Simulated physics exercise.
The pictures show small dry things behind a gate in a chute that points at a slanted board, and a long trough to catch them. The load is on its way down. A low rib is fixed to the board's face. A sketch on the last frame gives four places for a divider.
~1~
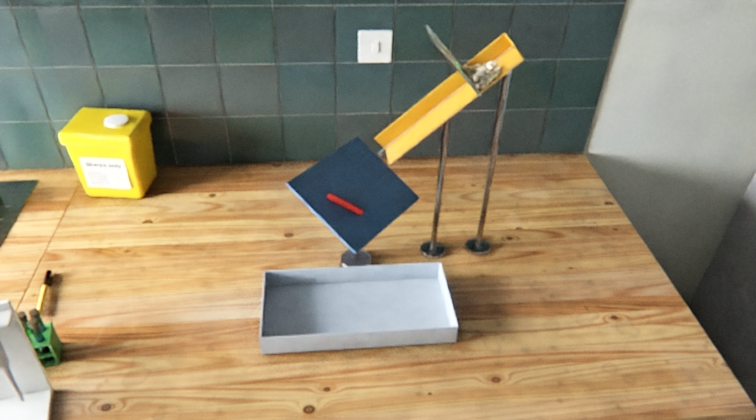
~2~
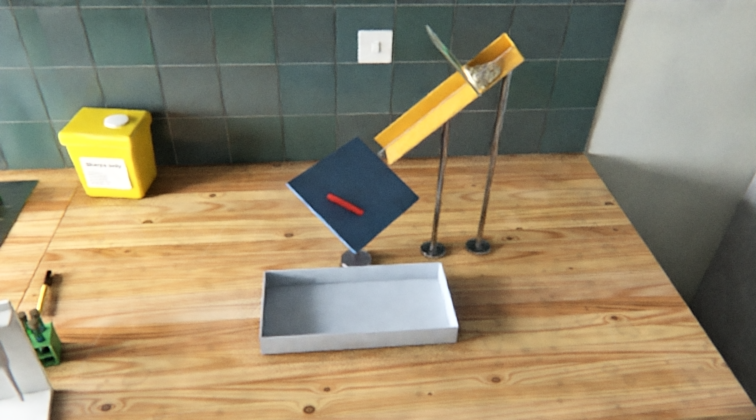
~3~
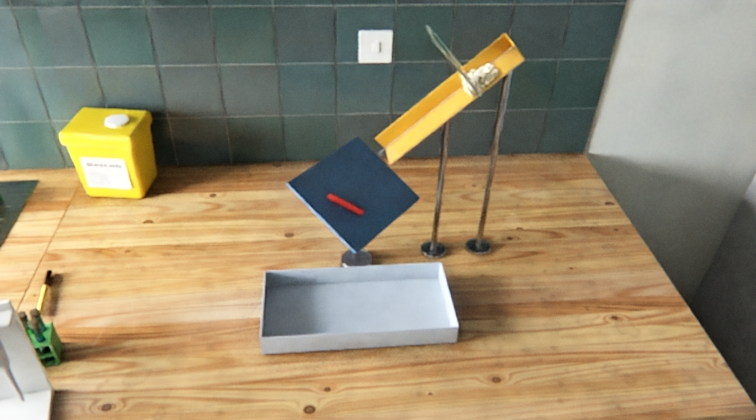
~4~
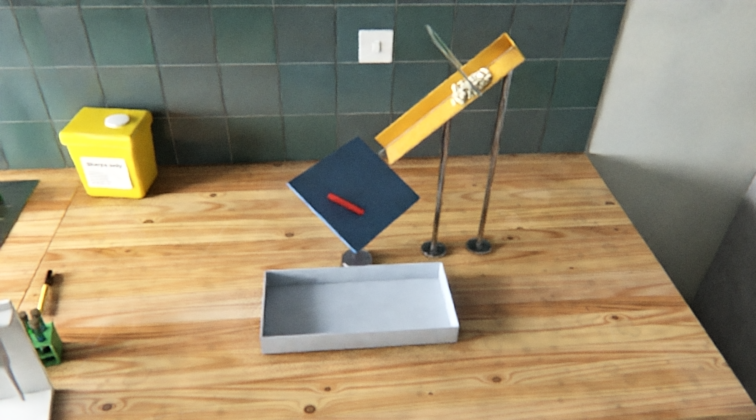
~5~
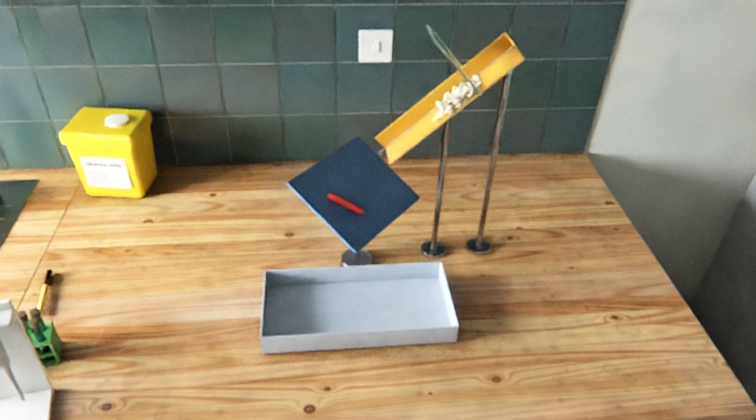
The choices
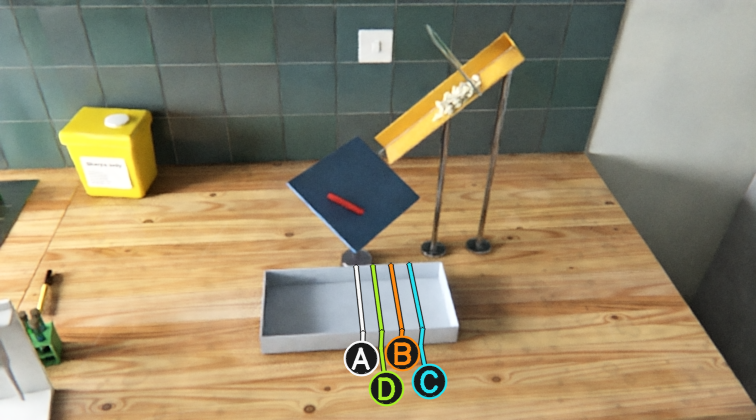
At the start, a clump of small whitish beans sits behind a gate high in a sloping yellow chute, above a tilted dark blue board with a red rib and an empty grey trough. The beans then slide down and left, spreading out along the chute, while everything below stays still.
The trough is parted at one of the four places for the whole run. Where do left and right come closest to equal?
Line C.
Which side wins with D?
Right.
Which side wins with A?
More lands on the right.
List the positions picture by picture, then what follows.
Load behind the gate at (479, 75), white beans; lip of the chute at (388, 157), sloping fairly steeply, in the first frame.
Middle of the board at (357, 191), tilted gently; middle of its low edge at (390, 224); of its high edge at (324, 158), in the second frame.
Front corners of the trough at (260, 338) and (458, 326), empty; front of the load at (466, 90), in the third frame.
Middle of the load at (466, 88); its front at (454, 101), about a quarter of the way to the lip; rib from (330, 193) to (365, 211), in the fourth frame.
Middle of the load at (458, 99); its front at (436, 119), about half of the way to the lip, in the fifth frame.
On the marked copy, line A crosses the front rim at (362, 331); line B crosses the front rim at (401, 329); line C crosses the front rim at (422, 328); line D crosses the front rim at (381, 330).
For line A, of what is caught, a stray few on the left of the divider, nearly all on the right.
For line B, of what is caught, a small part on the left of the divider, nearly all on the right.
For line C, of what is caught, about two thirds on the left of the divider, about a third on the right.
For line D, of what is caught, a stray few on the left of the divider, nearly all on the right.
